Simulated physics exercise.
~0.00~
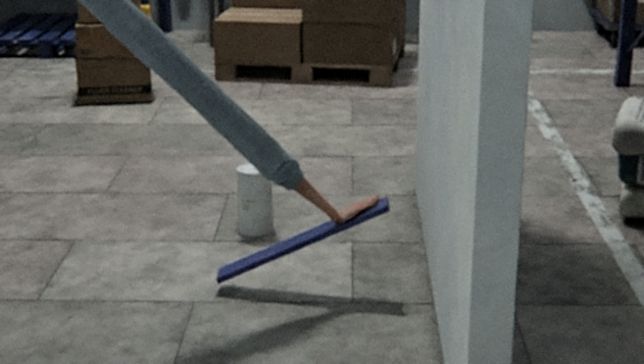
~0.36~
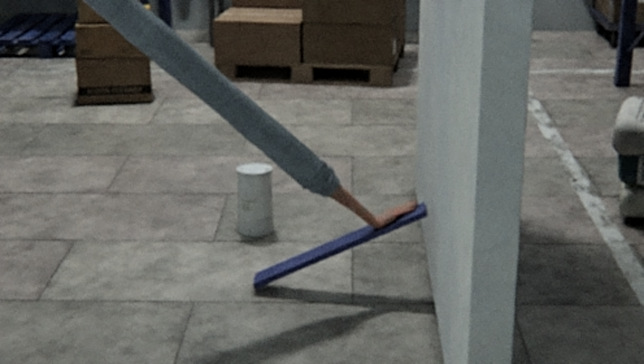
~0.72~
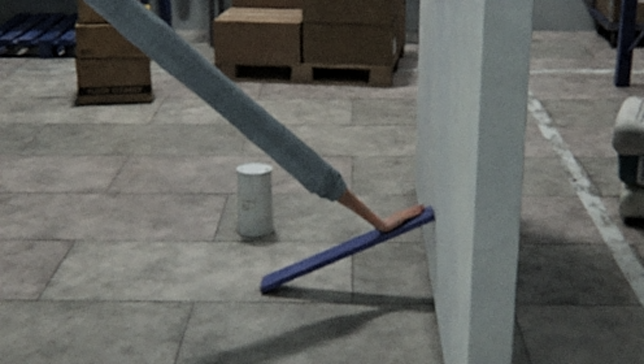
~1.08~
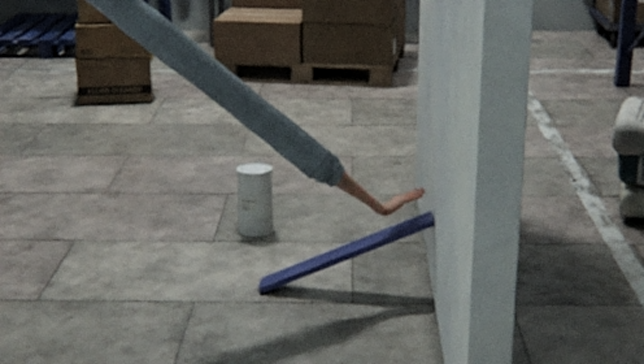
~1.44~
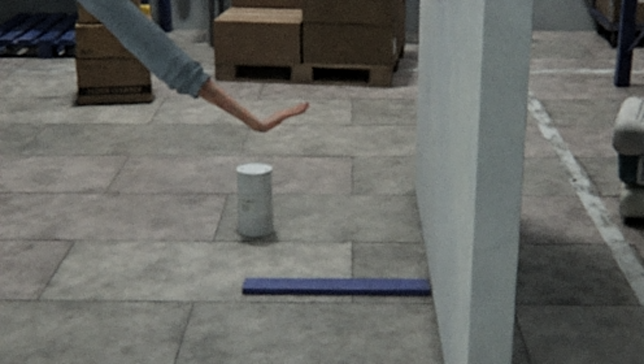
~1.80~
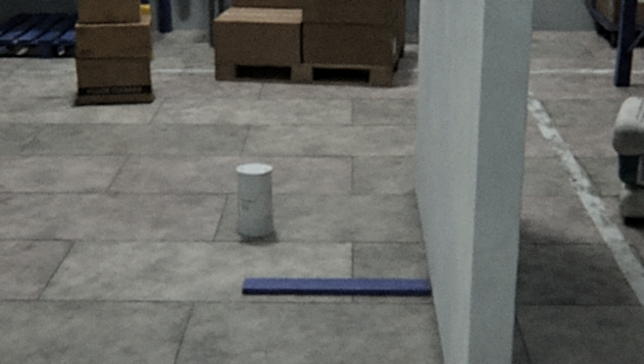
A long blue plank is held at a low slant by a hand in a grey-blue sleeve, above the tiled floor of a warehouse-like room, seen from a fixed, slightly raised view. A pale upright wall stands right of centre, a white canister sits on the floor to its left, and cardboard boxes are stacked behind. The hand carries the plank right until its upper end meets the wall, then lets go and draws back. The plank slides down and ends flat on the floor by the wall, while the canister stays put.
